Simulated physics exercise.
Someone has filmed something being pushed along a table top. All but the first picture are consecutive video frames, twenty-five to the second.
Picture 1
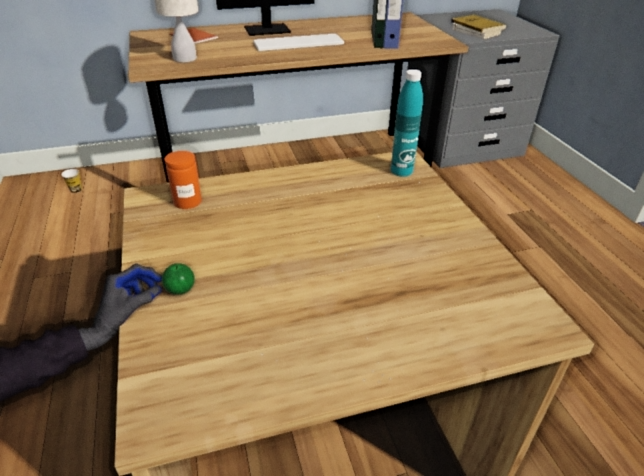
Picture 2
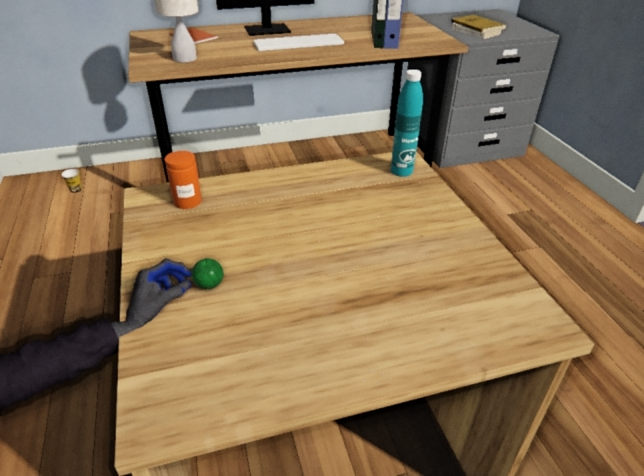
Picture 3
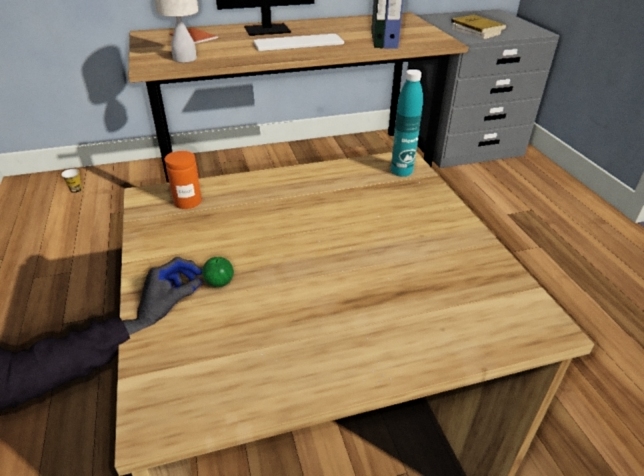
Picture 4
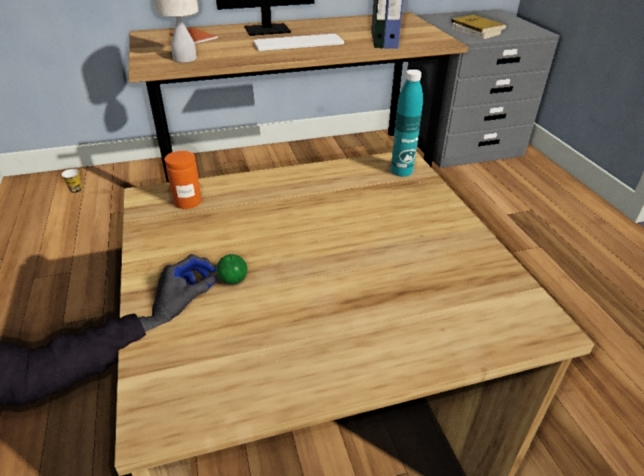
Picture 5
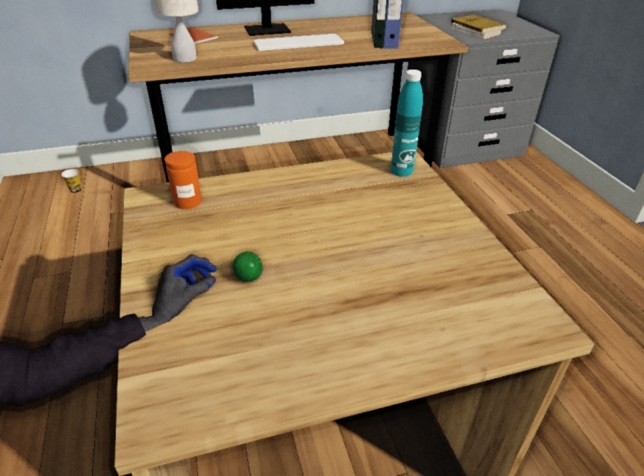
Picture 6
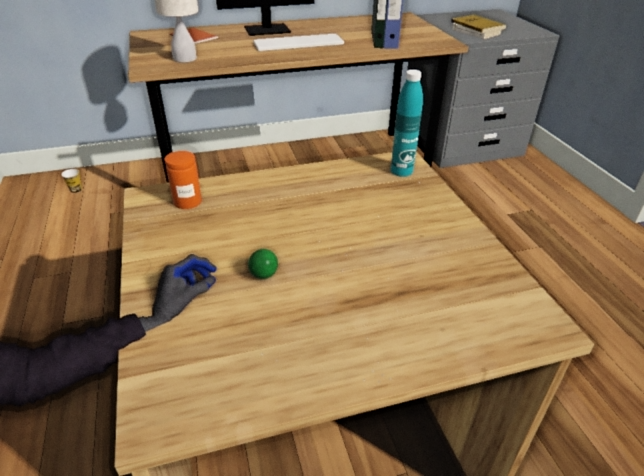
At the start, a gloved hand holding something blue is against a small green apple near the left edge of a wooden table, with an orange container and a teal bottle behind. The hand pushes the apple rightward, then stays still while the apple moves on a short way, opening a gap.
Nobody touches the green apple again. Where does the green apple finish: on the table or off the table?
The green apple falls off the table.
Then, 0.20 s later than the last frame, green apple moved well along near (334, 251).
Then, 0.60 s later than the last frame, green apple moved well along near (453, 230).
Then, 0.90 s later than the last frame, green apple now off the table.
Then, 1.10 s later than the last frame, things are still on the move.
When it is over, off the table, green apple.
